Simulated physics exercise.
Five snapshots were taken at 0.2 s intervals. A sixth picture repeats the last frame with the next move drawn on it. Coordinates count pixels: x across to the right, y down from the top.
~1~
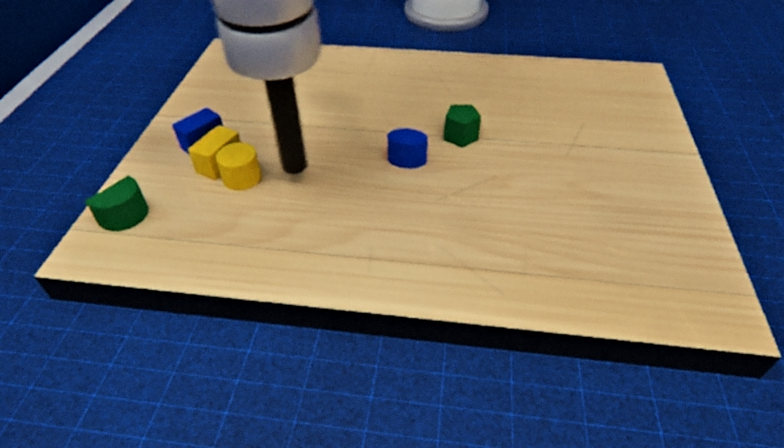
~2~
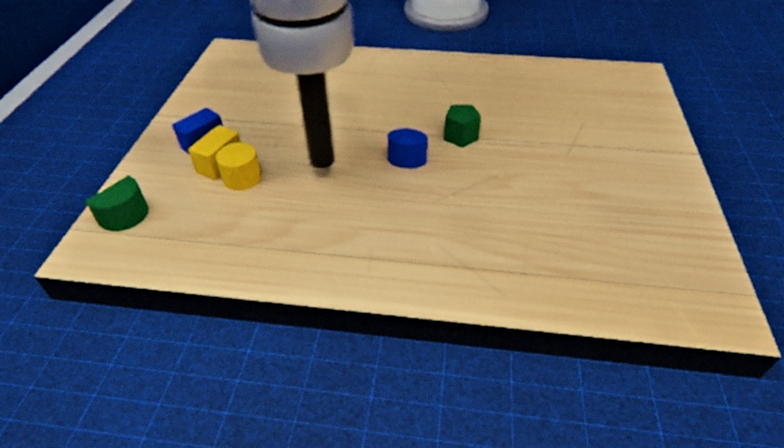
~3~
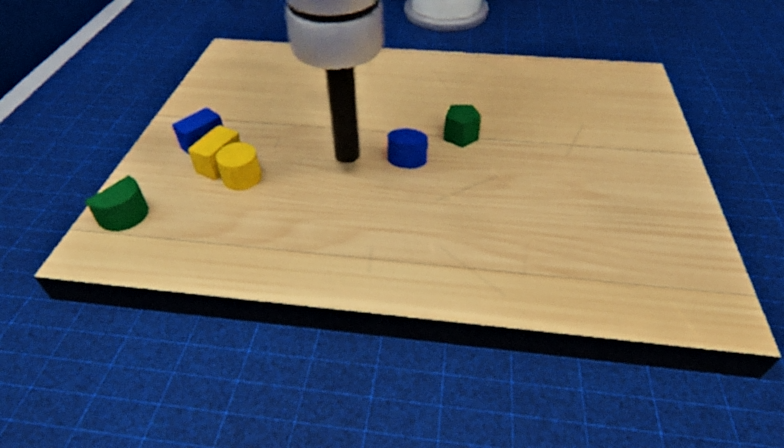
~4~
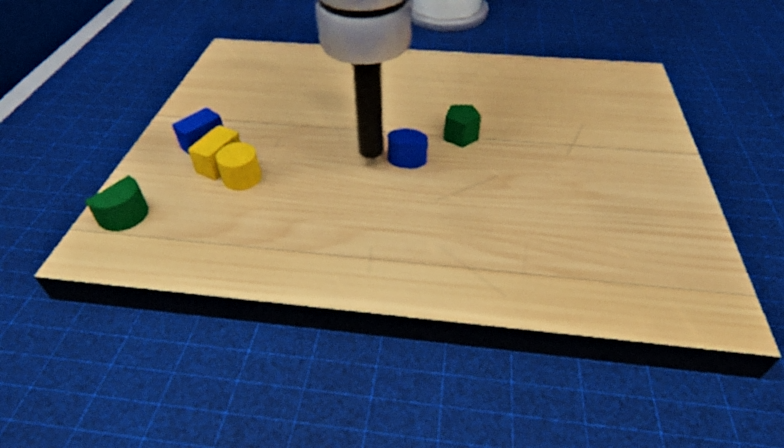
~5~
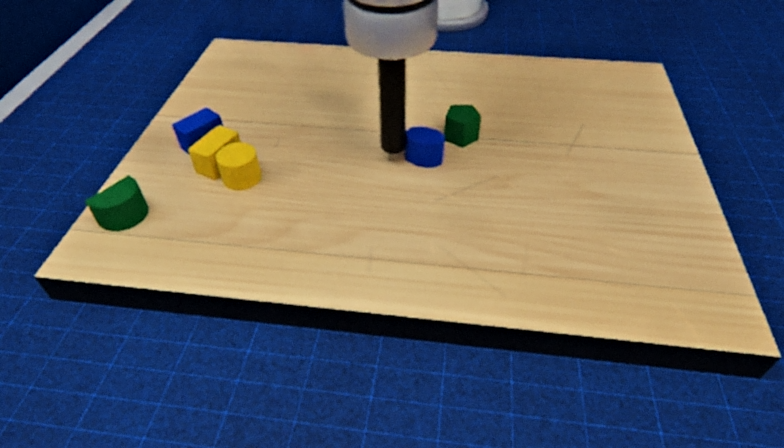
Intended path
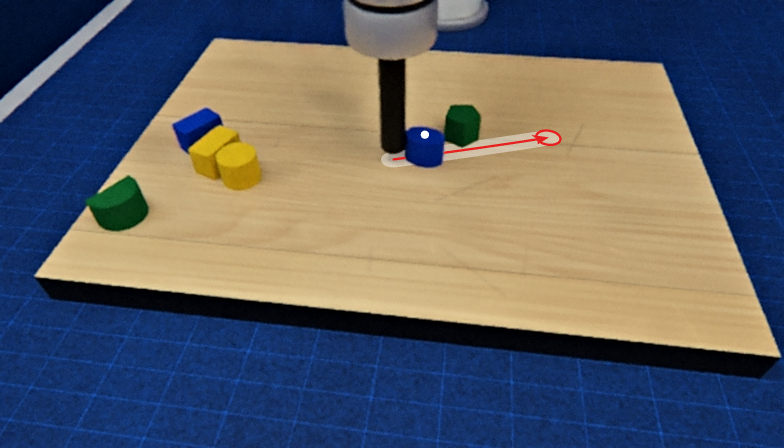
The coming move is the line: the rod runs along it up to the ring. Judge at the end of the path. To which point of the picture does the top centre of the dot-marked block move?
Pixel (507, 138).
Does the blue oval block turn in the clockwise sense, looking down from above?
Yes, it checks out.
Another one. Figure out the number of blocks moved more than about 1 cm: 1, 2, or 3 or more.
Two will move.
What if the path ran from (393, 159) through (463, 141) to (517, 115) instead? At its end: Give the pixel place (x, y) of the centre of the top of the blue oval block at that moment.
It will likely be found at (477, 132).
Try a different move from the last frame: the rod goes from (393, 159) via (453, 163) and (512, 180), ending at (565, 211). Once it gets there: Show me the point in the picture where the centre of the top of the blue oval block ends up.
Expect it around (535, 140).
Path on the board, in a line from (393, 159) to (548, 138); the dot is on the blue oval block.
The first path, step by step. One third of the way, rod (449, 139); blue oval block (478, 136), turned 45° clockwise.
Two thirds of the way, rod (502, 132); blue oval block (507, 138); green pentagon (475, 108), turned 55° anticlockwise.
At the end, rod (551, 125); blue oval block (507, 138), turned 140° clockwise; green pentagon (475, 108), turned 55° anticlockwise.
